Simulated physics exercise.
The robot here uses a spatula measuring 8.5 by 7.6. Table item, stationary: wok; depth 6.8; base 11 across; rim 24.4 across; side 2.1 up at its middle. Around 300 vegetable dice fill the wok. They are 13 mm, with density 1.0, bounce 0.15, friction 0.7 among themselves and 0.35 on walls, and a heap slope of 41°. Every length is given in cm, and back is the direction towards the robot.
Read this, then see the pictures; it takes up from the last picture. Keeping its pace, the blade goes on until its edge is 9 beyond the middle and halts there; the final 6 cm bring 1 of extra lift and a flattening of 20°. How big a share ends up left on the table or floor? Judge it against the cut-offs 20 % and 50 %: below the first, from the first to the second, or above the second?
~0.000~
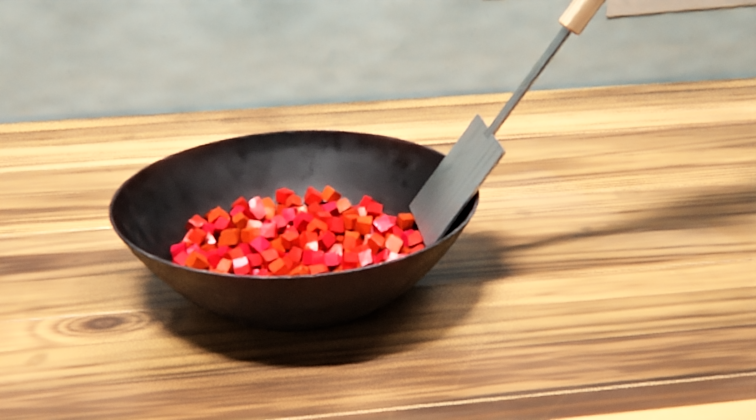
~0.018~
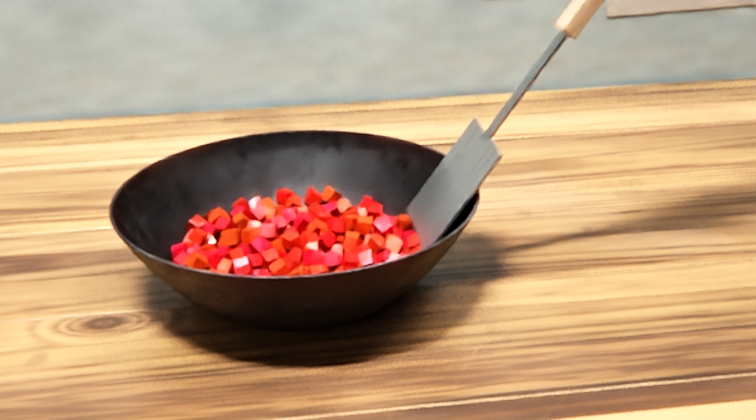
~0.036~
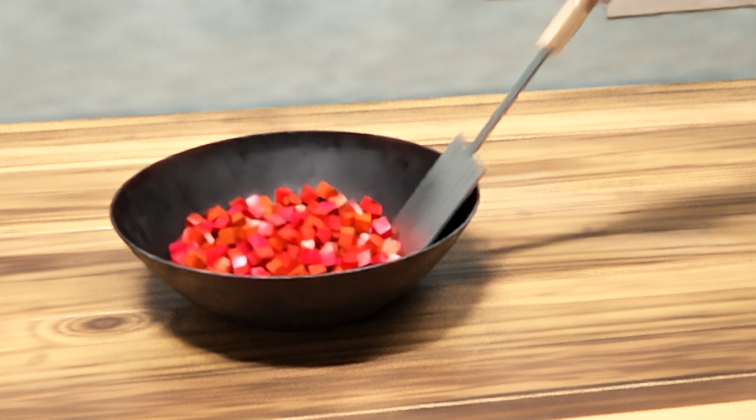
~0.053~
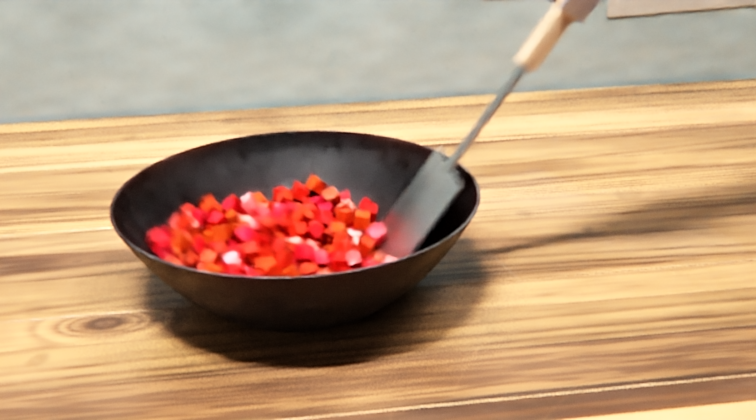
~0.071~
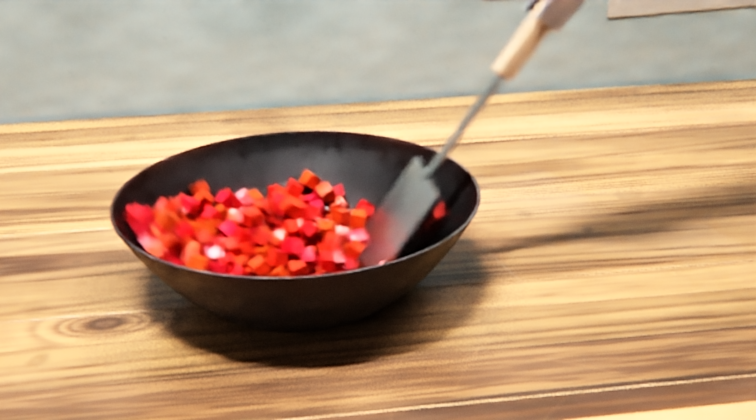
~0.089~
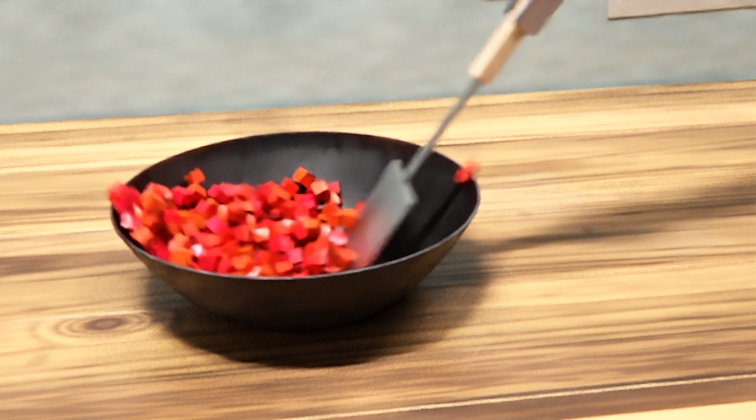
Above 50 %.
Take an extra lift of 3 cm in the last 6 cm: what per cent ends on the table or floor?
Result: Approx. 60 %.
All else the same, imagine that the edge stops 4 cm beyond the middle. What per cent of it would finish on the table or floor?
Roughly 10 %.
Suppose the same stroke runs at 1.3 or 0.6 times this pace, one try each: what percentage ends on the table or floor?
Roughly 65 % and roughly 40 %.
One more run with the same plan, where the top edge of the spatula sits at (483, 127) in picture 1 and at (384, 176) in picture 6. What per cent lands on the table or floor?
Some 60 per cent.
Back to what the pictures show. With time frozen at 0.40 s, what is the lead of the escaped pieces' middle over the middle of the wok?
I'd say some 20 centimetres.
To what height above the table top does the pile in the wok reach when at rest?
Near 4.0 centimetres high.
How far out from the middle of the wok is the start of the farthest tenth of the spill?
35 cm.
After 0.13 s, sloping 54°, highest piece 15 above the table; 288 in the wok, 7 on the blade or in flight.
After 0.18 s, sloping 46°, highest piece 21 above the table; 278 in the wok, 17 on the blade or in flight.
After 0.40 s, sloping 34°, highest piece 20 above the table; 116 in the wok, 46 on the table or floor, 133 on the blade or in flight.
After 1.45 s, sloping 34°, highest piece 4 above the table; 179 on the table or floor, 116 in the wok.
At rest, 179 on the table or floor, 116 in the wok. That is 61 % on the table or floor.
